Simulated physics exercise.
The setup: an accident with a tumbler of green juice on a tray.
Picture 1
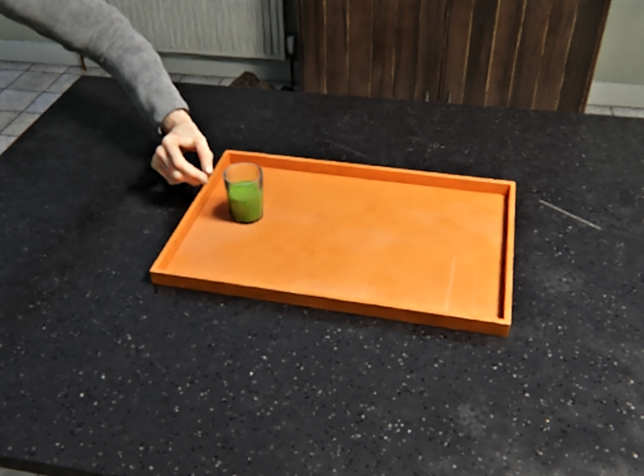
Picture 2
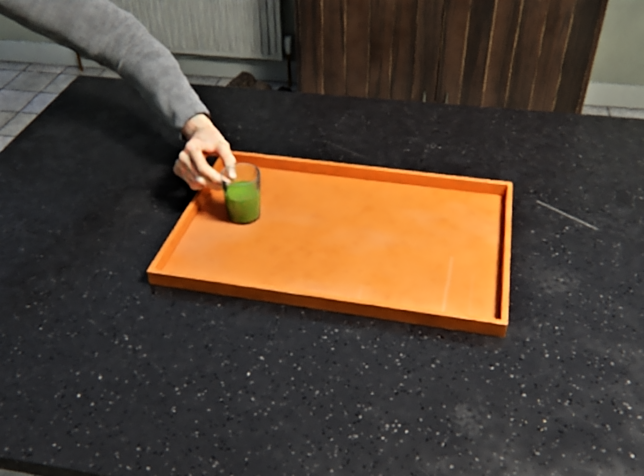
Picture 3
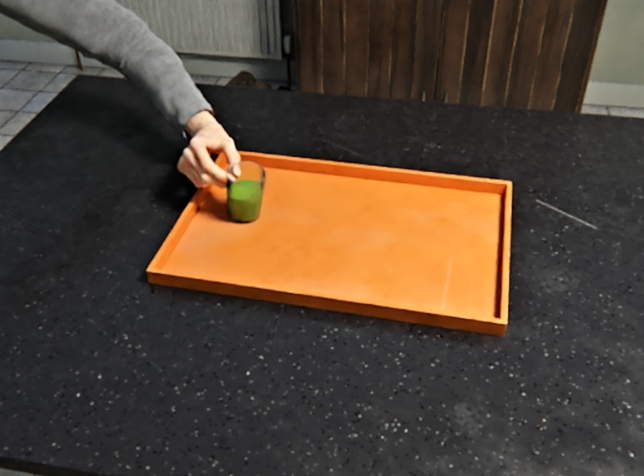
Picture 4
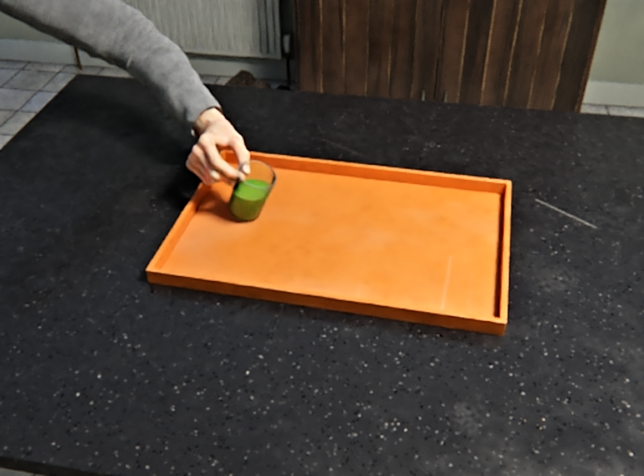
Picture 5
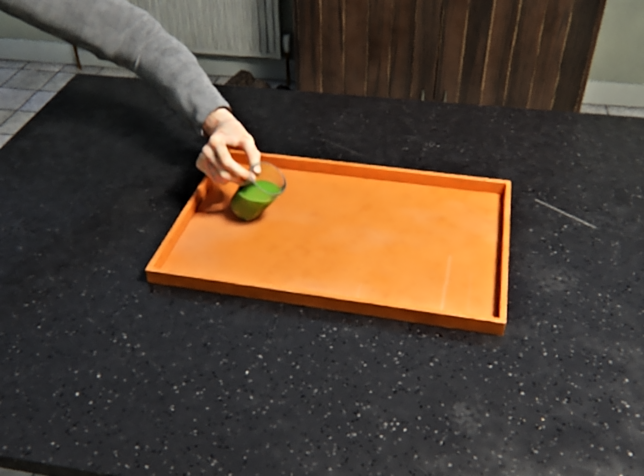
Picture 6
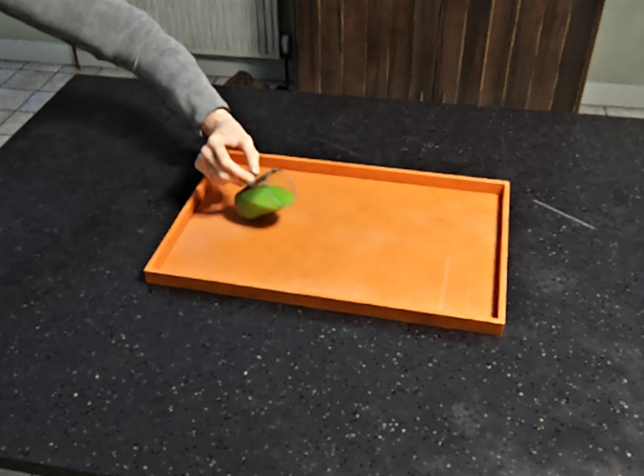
On a dark speckled tabletop, a hand reaches from the left to a glass tumbler of green juice standing in an orange tray and pushes near its rim, and the tumbler leans further and further over to the right.
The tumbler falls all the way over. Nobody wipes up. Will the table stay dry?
I'd say the spill will not reach past the tray.
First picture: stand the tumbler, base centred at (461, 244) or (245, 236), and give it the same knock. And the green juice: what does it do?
At the first place it escapes from the tray, at the second it keeps within the tray.
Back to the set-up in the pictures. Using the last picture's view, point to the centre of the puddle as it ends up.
(425, 257).
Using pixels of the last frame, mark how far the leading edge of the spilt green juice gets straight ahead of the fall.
Leading edge close to (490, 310).
Next, the tumbler lies in the tray; the puddle covers about as much as a plate; the top is dry.
After that, the puddle covers about as much as a plate; the top is dry.
Finally, the puddle covers about as much as a tray; the top is dry.
